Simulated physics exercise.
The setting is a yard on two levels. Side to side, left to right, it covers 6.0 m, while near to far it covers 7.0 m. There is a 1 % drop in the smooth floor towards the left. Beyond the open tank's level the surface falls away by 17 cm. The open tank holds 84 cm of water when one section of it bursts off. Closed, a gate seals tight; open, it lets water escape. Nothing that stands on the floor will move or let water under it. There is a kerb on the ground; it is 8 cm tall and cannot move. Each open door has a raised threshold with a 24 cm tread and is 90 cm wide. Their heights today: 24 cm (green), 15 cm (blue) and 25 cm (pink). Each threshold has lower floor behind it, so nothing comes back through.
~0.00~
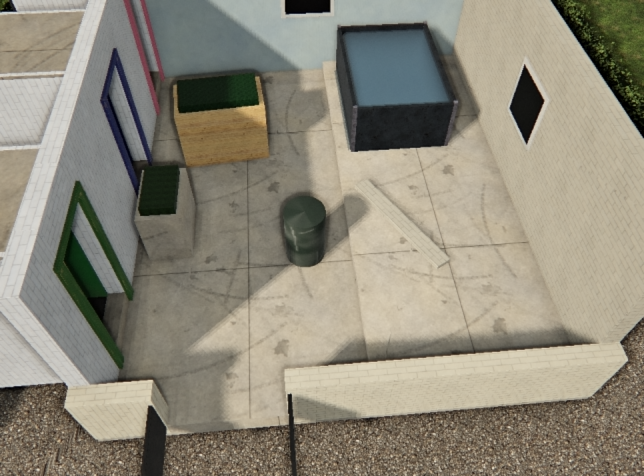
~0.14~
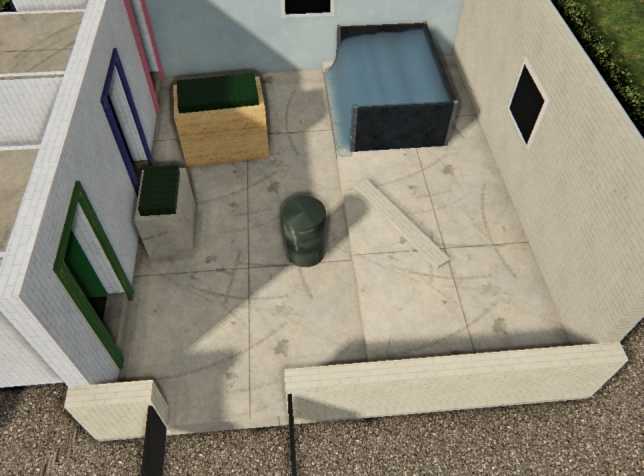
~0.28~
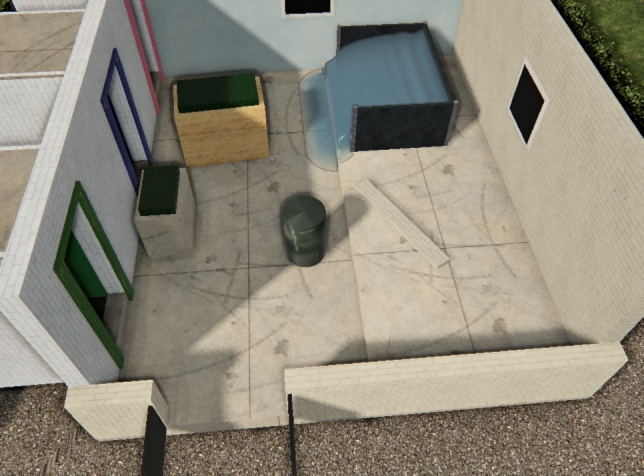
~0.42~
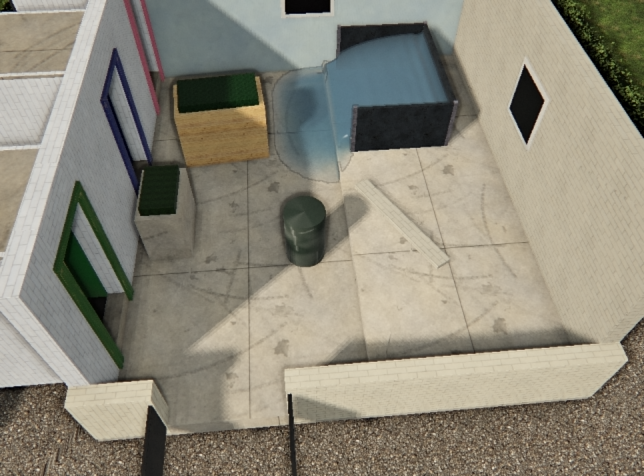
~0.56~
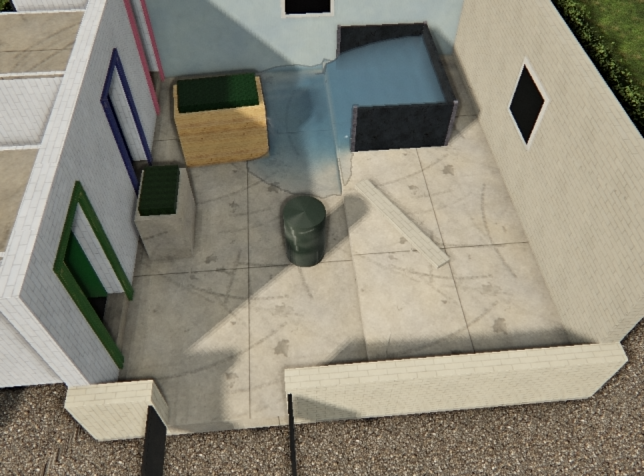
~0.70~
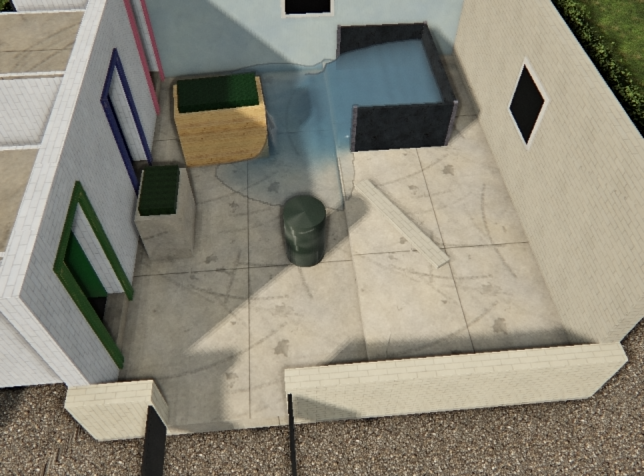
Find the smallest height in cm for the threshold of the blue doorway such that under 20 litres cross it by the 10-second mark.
Around 18 cm is just enough.
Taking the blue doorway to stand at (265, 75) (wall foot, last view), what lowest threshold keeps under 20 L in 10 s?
Something near 18 cm.
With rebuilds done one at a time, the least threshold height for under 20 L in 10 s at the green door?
Green: Roughly 10.5 cm.
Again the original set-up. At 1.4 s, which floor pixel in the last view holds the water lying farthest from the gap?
Pixel: About (140, 234).
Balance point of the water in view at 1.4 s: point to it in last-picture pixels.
At about (304, 121).
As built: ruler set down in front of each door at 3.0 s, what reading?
Green 6, blue 19, pink 39 cm.
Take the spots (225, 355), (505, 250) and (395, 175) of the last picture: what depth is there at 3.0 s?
Ordered as asked: 6, 0, 0 cm.
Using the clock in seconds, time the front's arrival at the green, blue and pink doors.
Arrival times - green: 2.2 s; blue: 1.1 s; pink: 0.9 s.
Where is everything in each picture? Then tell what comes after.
In the first picture, still water, 84 cm deep, in the open tank at (393, 66); the blue door at (131, 140) is dry.
In the second picture, the gap is at (347, 92), the front 0.3 m out at (338, 150); the back of the open tank holds 84 cm.
In the third picture, water pours out at (347, 95) and has run 0.8 m, to (310, 154); about 17 cm deep outside, 79 cm at the back.
In the fourth picture, the front is at (279, 145), 1.3 m from the gap at (347, 97); 3.6 m2 of floor is wet, 72 cm left at the back.
In the fifth picture, the gap is at (346, 98), the front 2.0 m out at a hidden place; the back of the open tank holds 69 cm.
In the sixth picture, the gap is at (346, 98), the front 2.7 m out at a hidden place; the back of the open tank holds 64 cm; 1.3 m in a straight line remain to the blue door at (131, 140).
After 1.4 s water covers 35 % of the floor, deepest (58 cm) near (162, 87); 10 cm at the blue door, 0 litres in over its 15 cm threshold.
After 3.0 s water covers 55 % of the floor, deepest (40 cm) near (166, 206); 19 cm at the blue door, 4 litres in over its 15 cm threshold.
After 10.0 s water covers 60 % of the floor, deepest (19 cm) near (114, 412); 15 cm at the blue door, 34 litres in over its 15 cm threshold.
At the blue door as built, the water arrived by 1.1 s and peaked near 19 cm at 3.0 s.
With a threshold of 15.5 cm, 31 litres would have come in within the 10 s; with 21 cm, 11 litres. So under 20 litres takes about 18 cm.
